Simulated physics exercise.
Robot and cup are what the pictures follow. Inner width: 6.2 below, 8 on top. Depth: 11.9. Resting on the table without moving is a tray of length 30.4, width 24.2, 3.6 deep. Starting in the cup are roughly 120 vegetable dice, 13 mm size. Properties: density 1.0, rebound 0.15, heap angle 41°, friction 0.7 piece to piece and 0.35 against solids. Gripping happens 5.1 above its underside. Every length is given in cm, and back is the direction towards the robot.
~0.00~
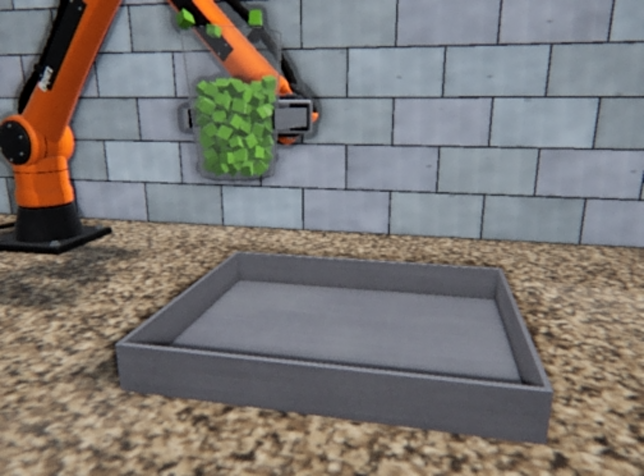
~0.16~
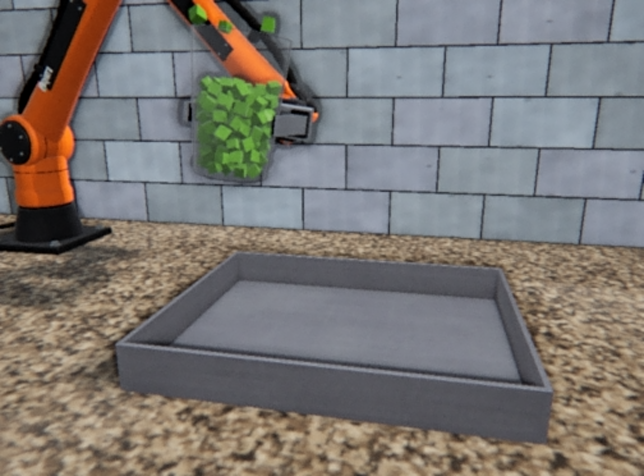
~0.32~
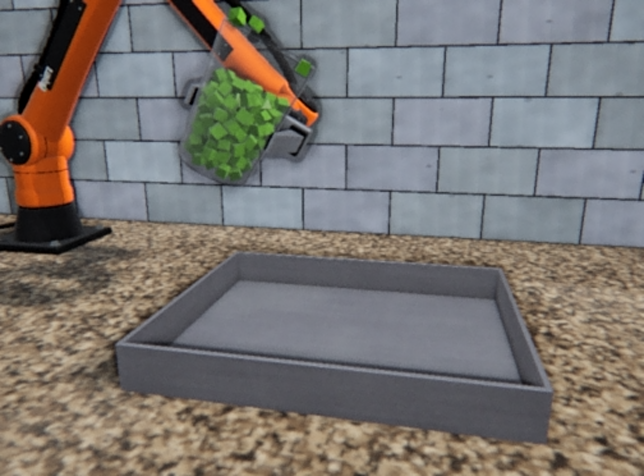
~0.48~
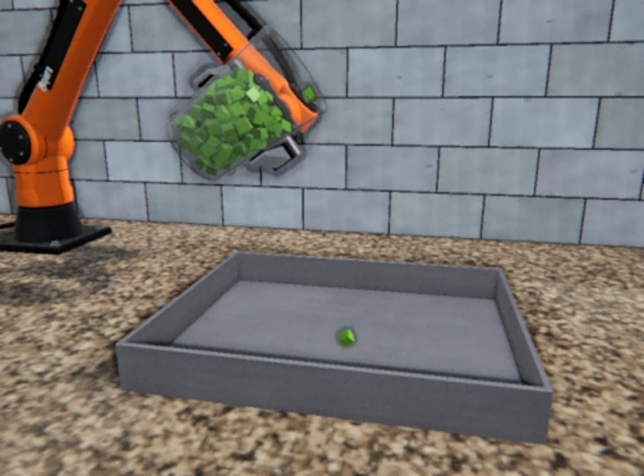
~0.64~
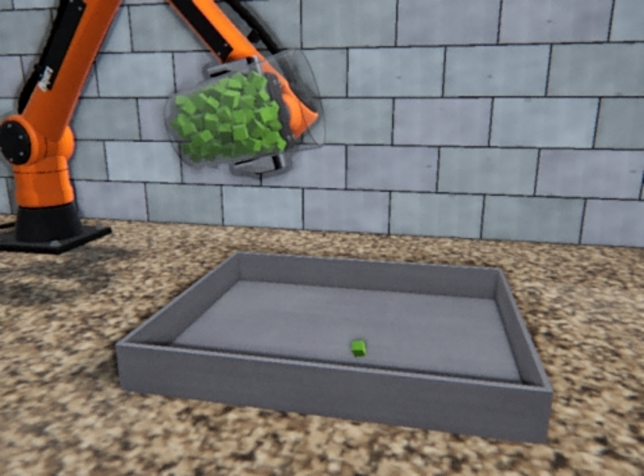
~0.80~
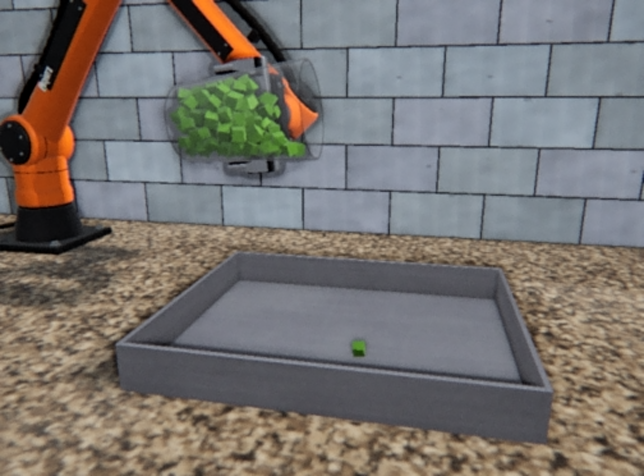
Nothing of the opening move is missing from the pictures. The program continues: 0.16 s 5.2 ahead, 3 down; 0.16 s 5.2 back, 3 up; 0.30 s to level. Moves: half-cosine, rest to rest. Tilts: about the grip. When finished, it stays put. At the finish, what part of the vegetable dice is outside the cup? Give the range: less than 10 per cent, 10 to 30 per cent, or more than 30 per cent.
The share is 10 to 30 per cent.
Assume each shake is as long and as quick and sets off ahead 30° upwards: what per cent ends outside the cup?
It comes to near 55 percent.
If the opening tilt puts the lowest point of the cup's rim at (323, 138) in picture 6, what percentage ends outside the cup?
About 5 %.
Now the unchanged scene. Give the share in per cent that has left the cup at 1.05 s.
Near 5 in a hundred parts have gone so far.
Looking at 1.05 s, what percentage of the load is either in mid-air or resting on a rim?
I'd reckon close to 3 per cent.
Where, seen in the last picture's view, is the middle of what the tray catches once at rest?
In the final picture, somewhere near (367, 330).
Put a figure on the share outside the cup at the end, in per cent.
Estimate: About 20 %.
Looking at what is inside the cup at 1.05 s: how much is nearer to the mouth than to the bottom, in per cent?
Around 60 in a hundred.
After 1.05 s, tilted 84° forward, highest piece 21 above the table; 116 in the cup, 1 in the tray, 4 in flight or on a rim.
After 1.30 s, tilted 31° forward, highest piece 25 above the table; 99 in the cup, 20 in the tray, 2 in flight or on a rim.
After 1.62 s, level, highest piece 23 above the table; 99 in the cup, 22 in the tray.
After 2.67 s, level, highest piece 23 above the table; 99 in the cup, 22 in the tray.
At rest, 99 in the cup, 22 in the tray. That is 18 % outside the cup.
